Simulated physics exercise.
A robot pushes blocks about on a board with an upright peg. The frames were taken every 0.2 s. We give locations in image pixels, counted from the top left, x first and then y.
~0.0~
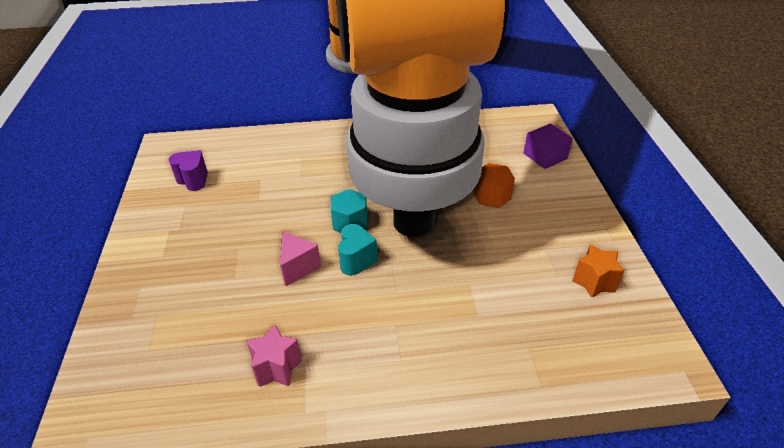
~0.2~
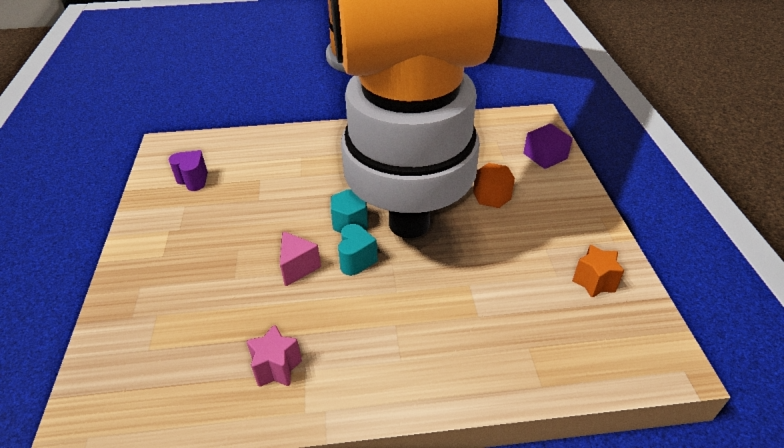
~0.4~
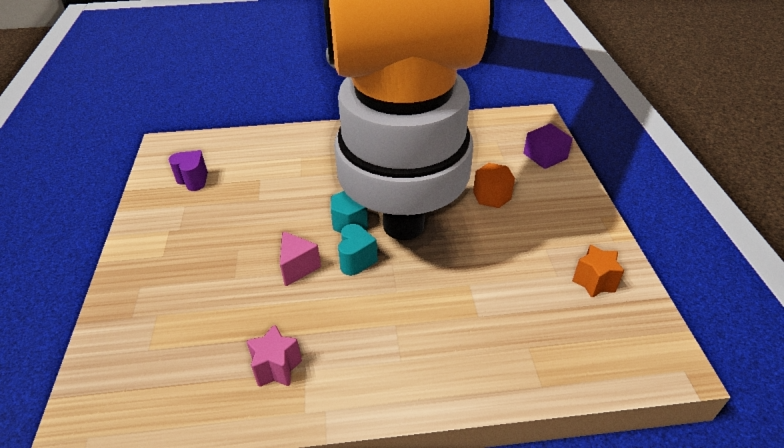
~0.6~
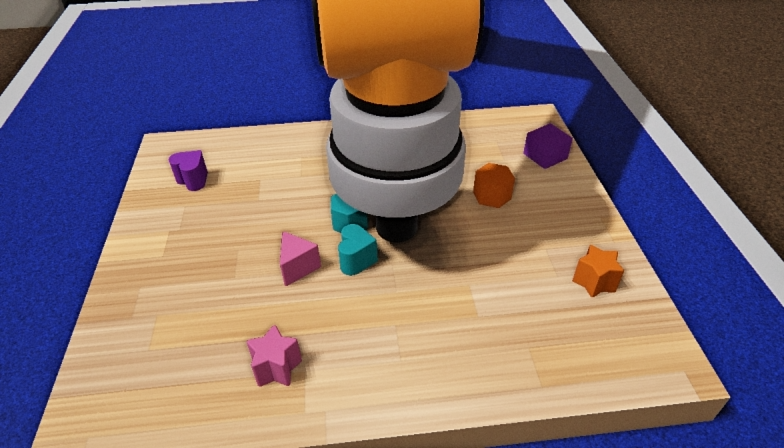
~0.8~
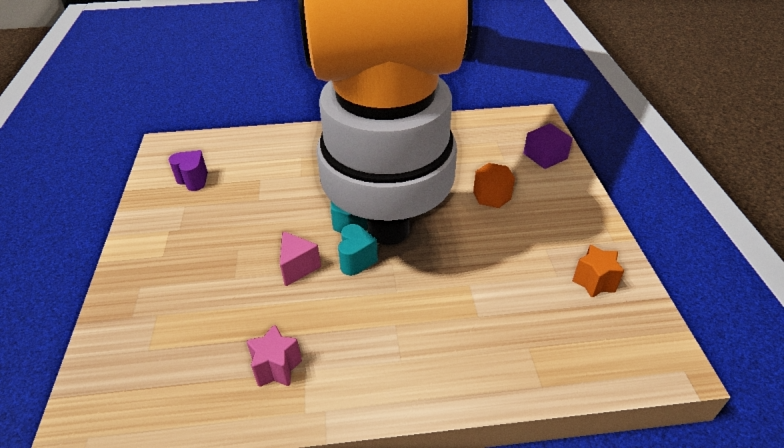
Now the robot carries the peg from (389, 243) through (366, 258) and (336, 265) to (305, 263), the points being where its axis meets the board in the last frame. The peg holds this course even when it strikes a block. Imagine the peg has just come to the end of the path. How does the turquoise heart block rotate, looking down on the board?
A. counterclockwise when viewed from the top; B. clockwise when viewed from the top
I'll go with A - counterclockwise when viewed from the top.
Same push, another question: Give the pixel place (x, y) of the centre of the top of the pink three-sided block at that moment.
I predict (255, 252).
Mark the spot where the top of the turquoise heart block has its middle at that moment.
Its top middle: (282, 268).
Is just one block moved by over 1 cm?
No, I don't think so.
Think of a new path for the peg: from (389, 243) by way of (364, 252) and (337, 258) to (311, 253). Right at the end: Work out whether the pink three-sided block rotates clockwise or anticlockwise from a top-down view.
Seen from overhead, it turns clockwise.
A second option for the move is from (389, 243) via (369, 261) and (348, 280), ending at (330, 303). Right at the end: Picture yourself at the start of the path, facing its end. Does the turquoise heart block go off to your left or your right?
Over to the right.
On the path given first. Halfway along, peg (350, 251); pink three-sided block (279, 248); turquoise heart block (314, 255), turned 15° clockwise.
At the end, peg (303, 251); pink three-sided block (255, 252), turned 80° clockwise; turquoise hexagonal block in place; turquoise heart block (282, 268), turned 20° anticlockwise.
